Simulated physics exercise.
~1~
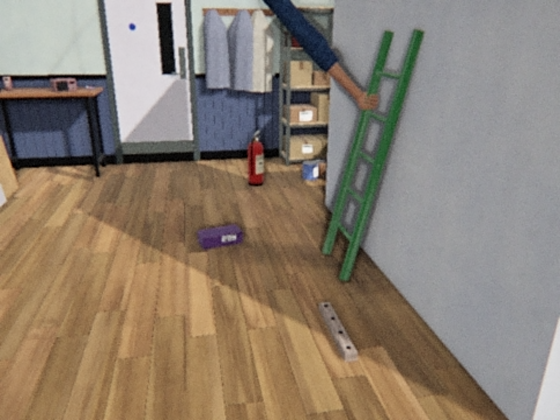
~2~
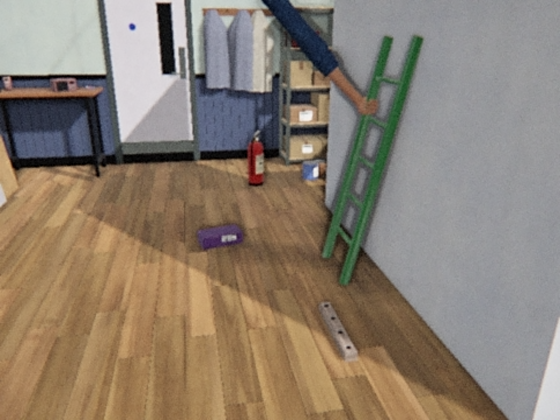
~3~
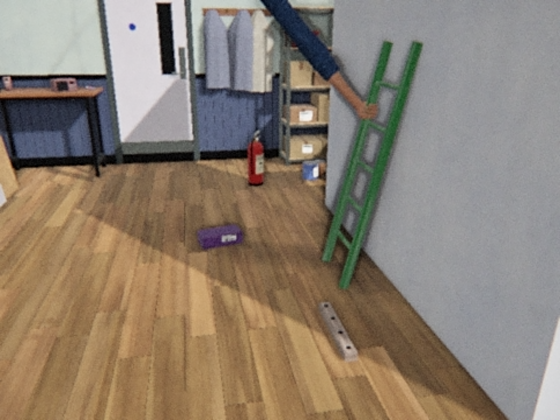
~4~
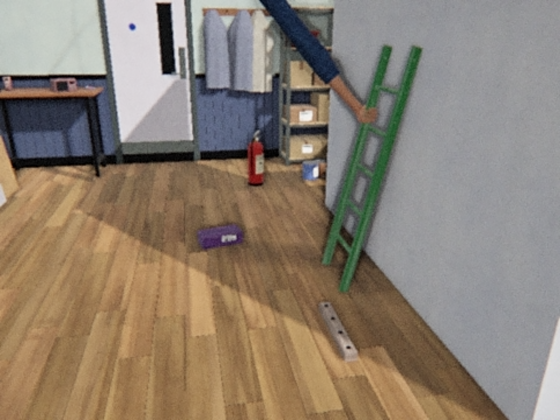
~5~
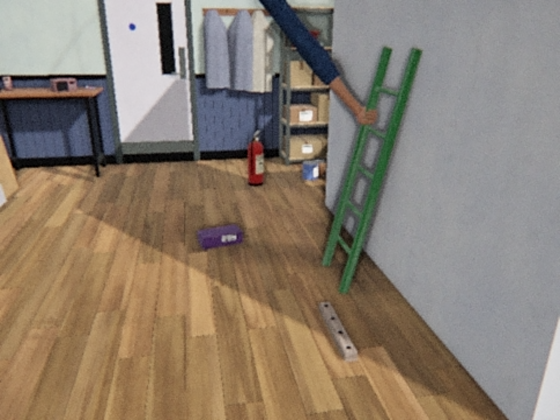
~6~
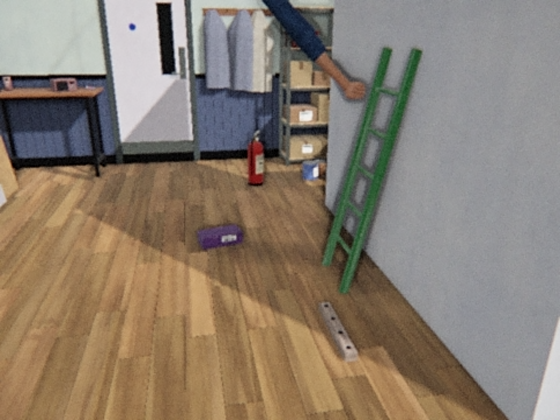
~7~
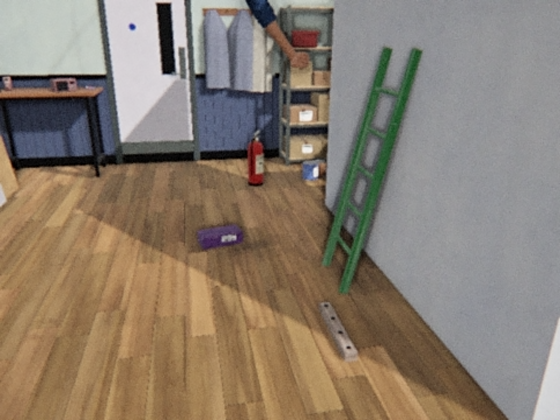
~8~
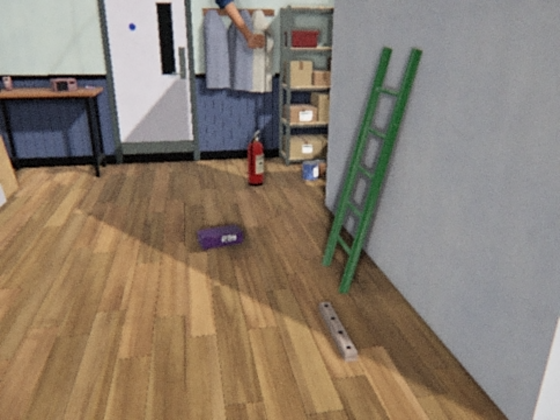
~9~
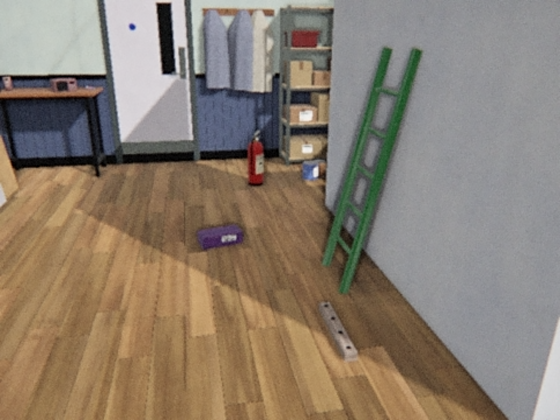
Storeroom with wooden floor, a hand lowering a green ladder slightly against the grey wall, letting go and withdrawing, the ladder staying leaning.
